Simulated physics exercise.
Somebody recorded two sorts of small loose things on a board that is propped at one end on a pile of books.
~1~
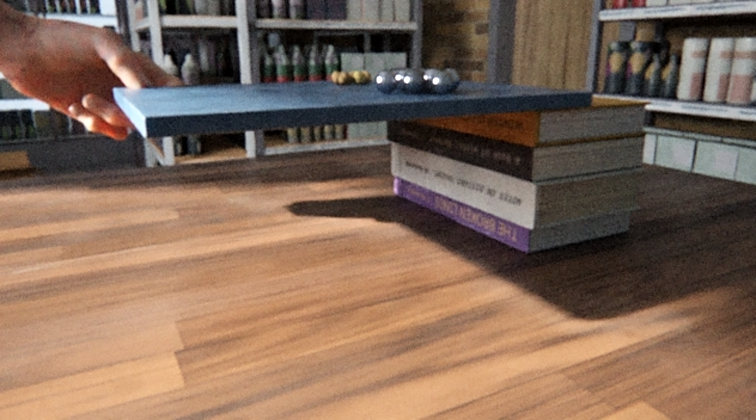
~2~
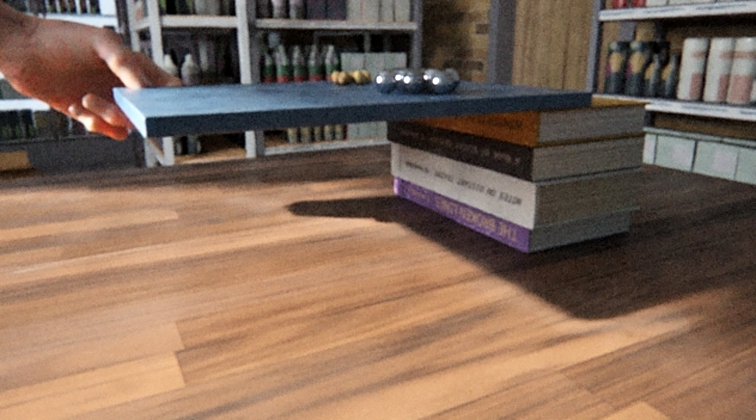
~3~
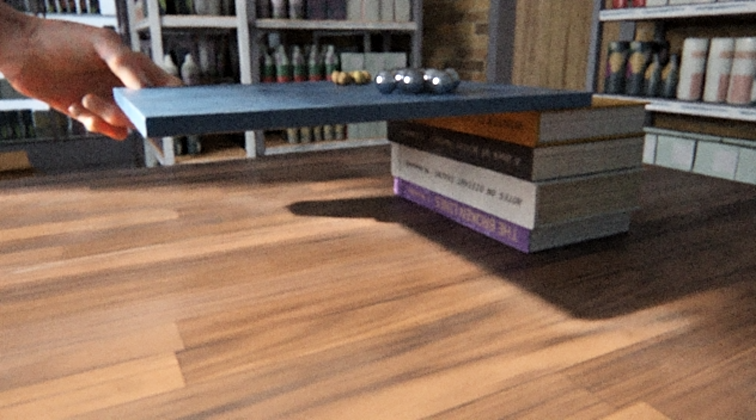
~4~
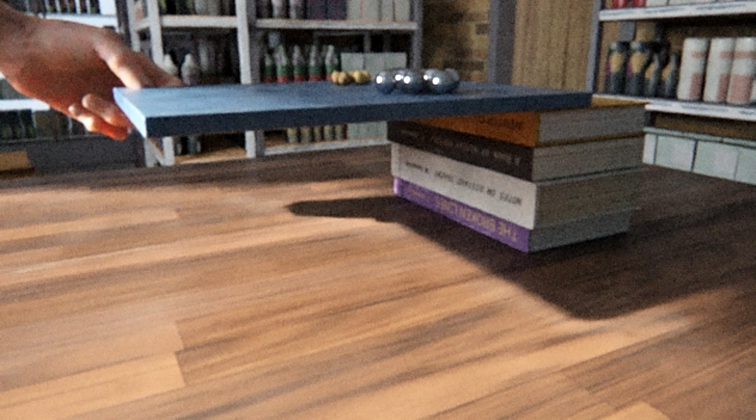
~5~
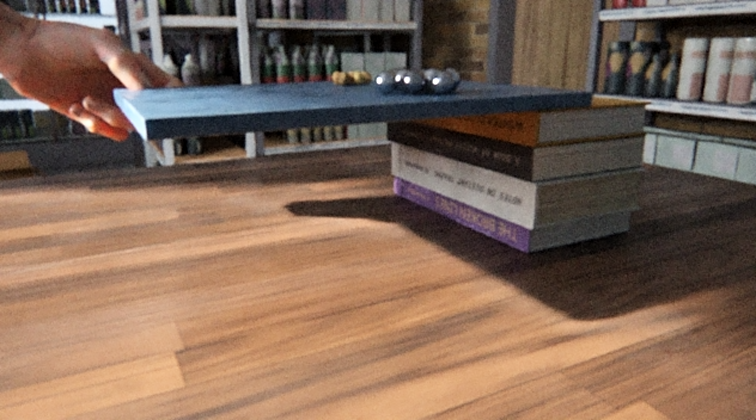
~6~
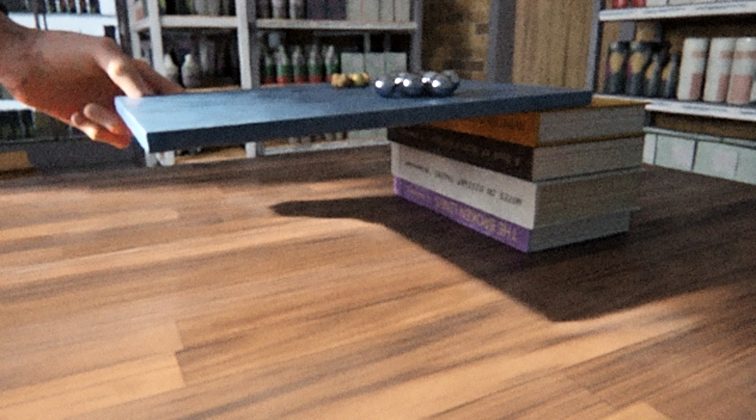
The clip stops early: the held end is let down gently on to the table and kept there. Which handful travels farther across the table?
It's the forward one that travels farther.
Then, 0.39 s after the last picture, board sloping at 12°; front handful all still on the board; back handful all still on the board.
Then, 0.81 s after the last picture, board sloping at 24°; front handful mostly less than half a board's length out; back handful all still on the board.
Then, 1.31 s after the last picture, board resting at 25°; front handful mostly one to two board lengths out; back handful mostly up to a board's length out.
By the end, board resting at 25°; front handful mostly more than two board lengths out, most gone off the table; back handful mostly up to a board's length out; the front handful has gone farther.
